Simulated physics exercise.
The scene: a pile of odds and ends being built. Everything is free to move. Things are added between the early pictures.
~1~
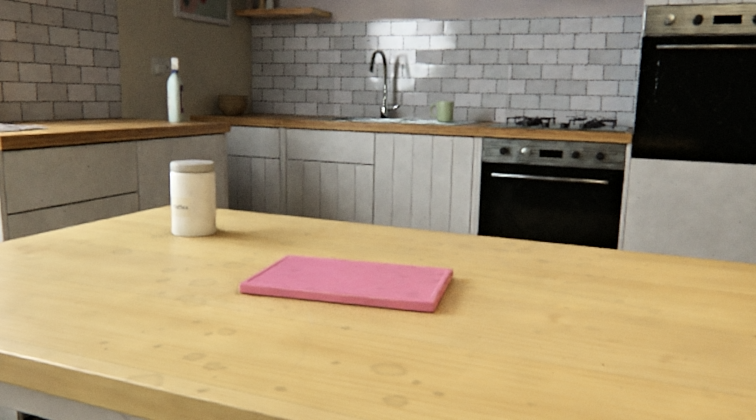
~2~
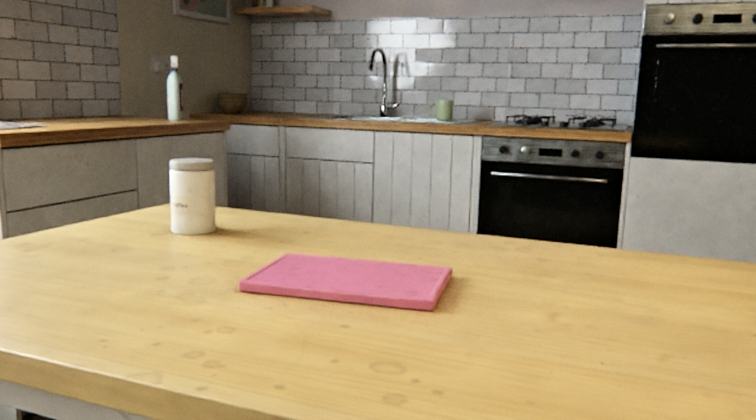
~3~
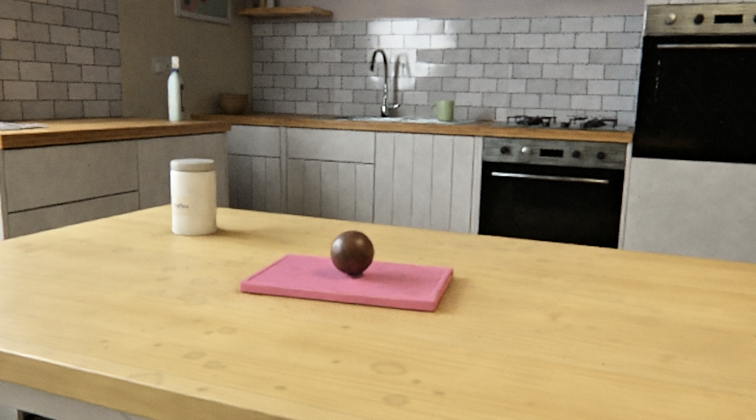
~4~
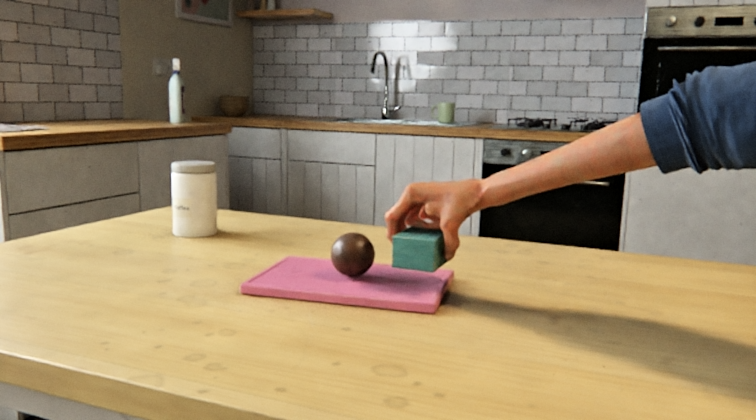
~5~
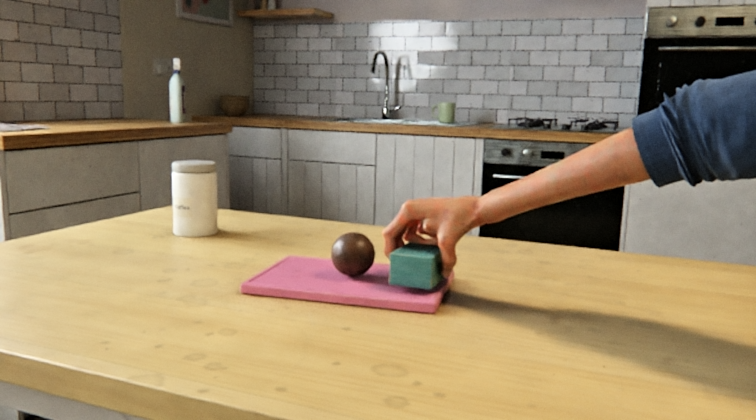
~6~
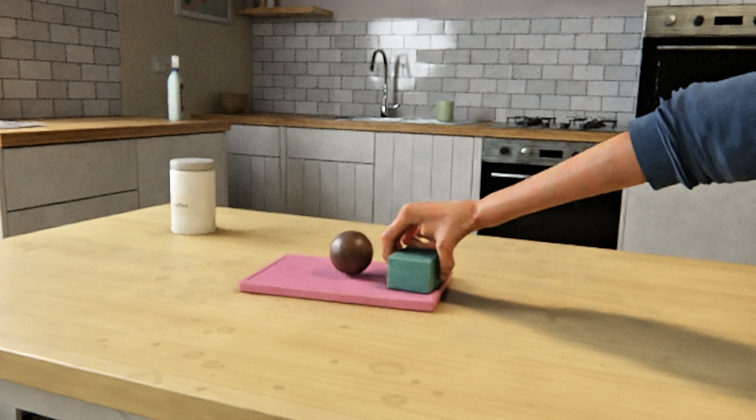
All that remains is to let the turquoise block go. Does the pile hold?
Here the pile holds.
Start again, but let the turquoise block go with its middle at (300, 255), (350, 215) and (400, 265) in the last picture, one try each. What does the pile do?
First, it stays up; second, it comes apart; third, it stays up.
Then, 0.20 s after the last picture, nothing has stirred.
Then, 0.50 s after the last picture, turquoise block resting near (418, 268).
At rest, all 4 in place. Seen from the same camera at the end, turquoise block near (418, 268). The pile keeps its balance.
